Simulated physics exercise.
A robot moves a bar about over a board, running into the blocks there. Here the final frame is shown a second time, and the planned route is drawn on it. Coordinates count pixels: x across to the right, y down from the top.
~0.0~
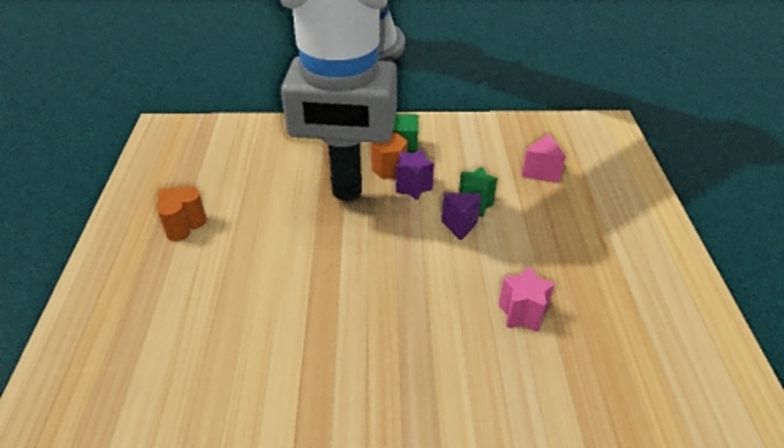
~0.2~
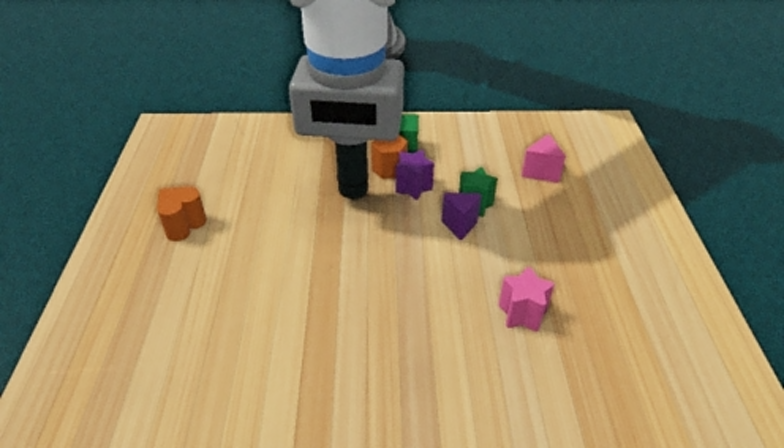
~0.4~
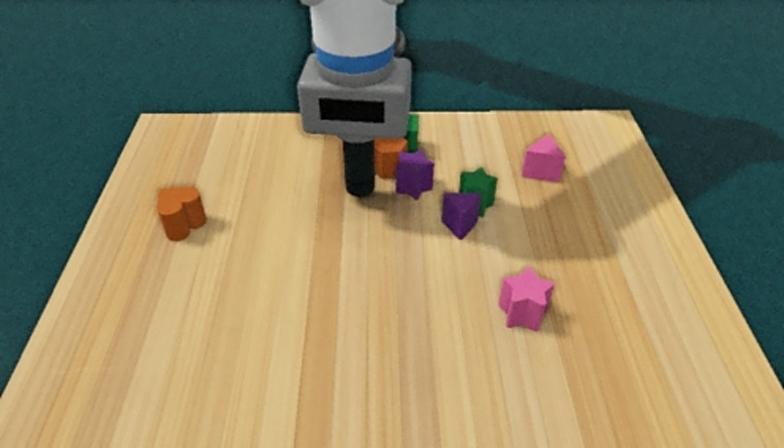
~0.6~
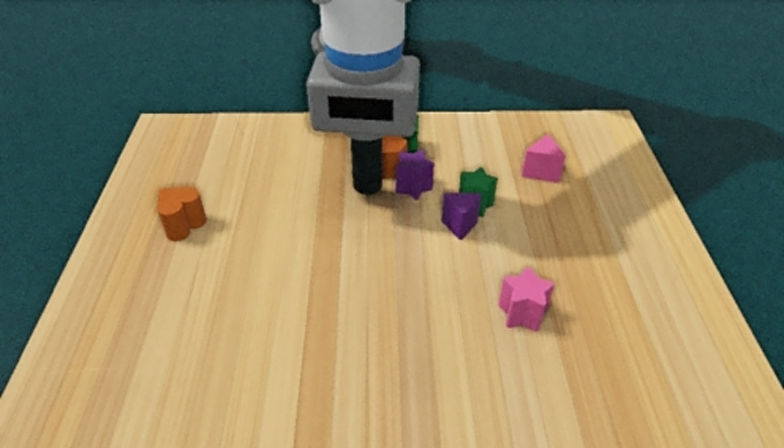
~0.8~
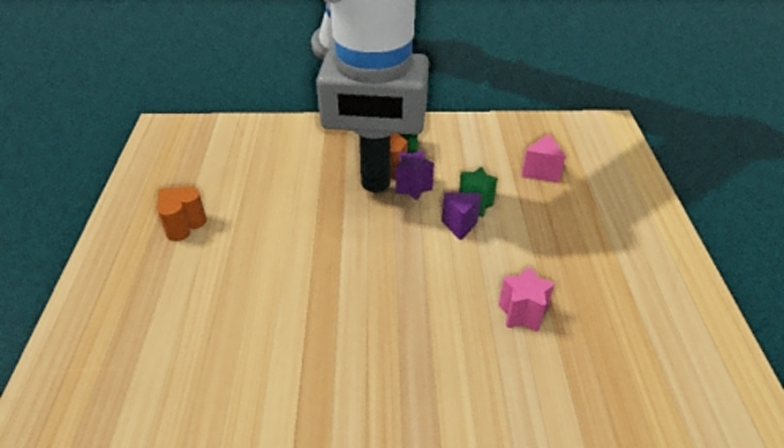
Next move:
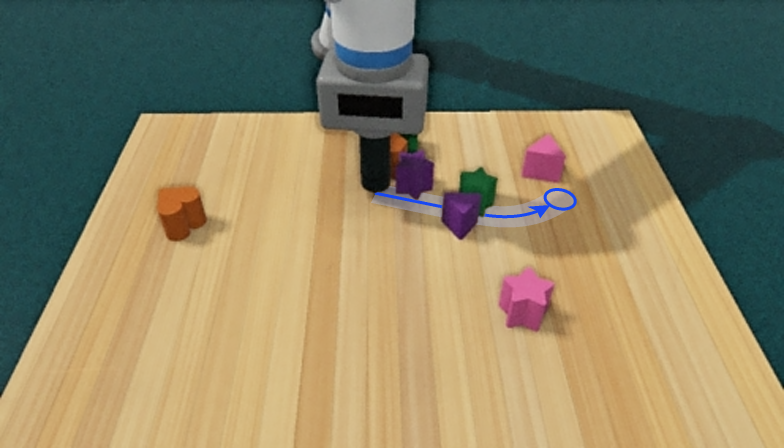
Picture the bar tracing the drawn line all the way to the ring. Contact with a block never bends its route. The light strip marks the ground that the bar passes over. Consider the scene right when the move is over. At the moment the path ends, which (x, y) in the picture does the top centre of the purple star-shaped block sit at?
It will likely be found at (438, 159).
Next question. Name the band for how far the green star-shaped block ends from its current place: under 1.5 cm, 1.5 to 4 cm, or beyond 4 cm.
Once the path is done, the green star-shaped block lies more than 4 cm from its present place.
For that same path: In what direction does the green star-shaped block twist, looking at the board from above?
Viewed from above, counterclockwise.
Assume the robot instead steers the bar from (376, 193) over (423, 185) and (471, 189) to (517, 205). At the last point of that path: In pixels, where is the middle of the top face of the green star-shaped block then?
It should be at (495, 189) by then.
The drawn path runs from (376, 193) over (439, 206) and (505, 217) to (560, 199).
On the path given first. One third of the way, bar (440, 197); purple star-shaped block (438, 159), turned 95° anticlockwise.
Two thirds of the way, bar (508, 207); purple star-shaped block (438, 159), turned 95° anticlockwise; purple three-sided block (466, 202); green star-shaped block (527, 175), turned 50° anticlockwise.
At the end, bar (563, 190); purple star-shaped block (438, 159), turned 95° anticlockwise; purple three-sided block (466, 202); green star-shaped block (551, 156), turned 110° anticlockwise; pink three-sided block (545, 139).
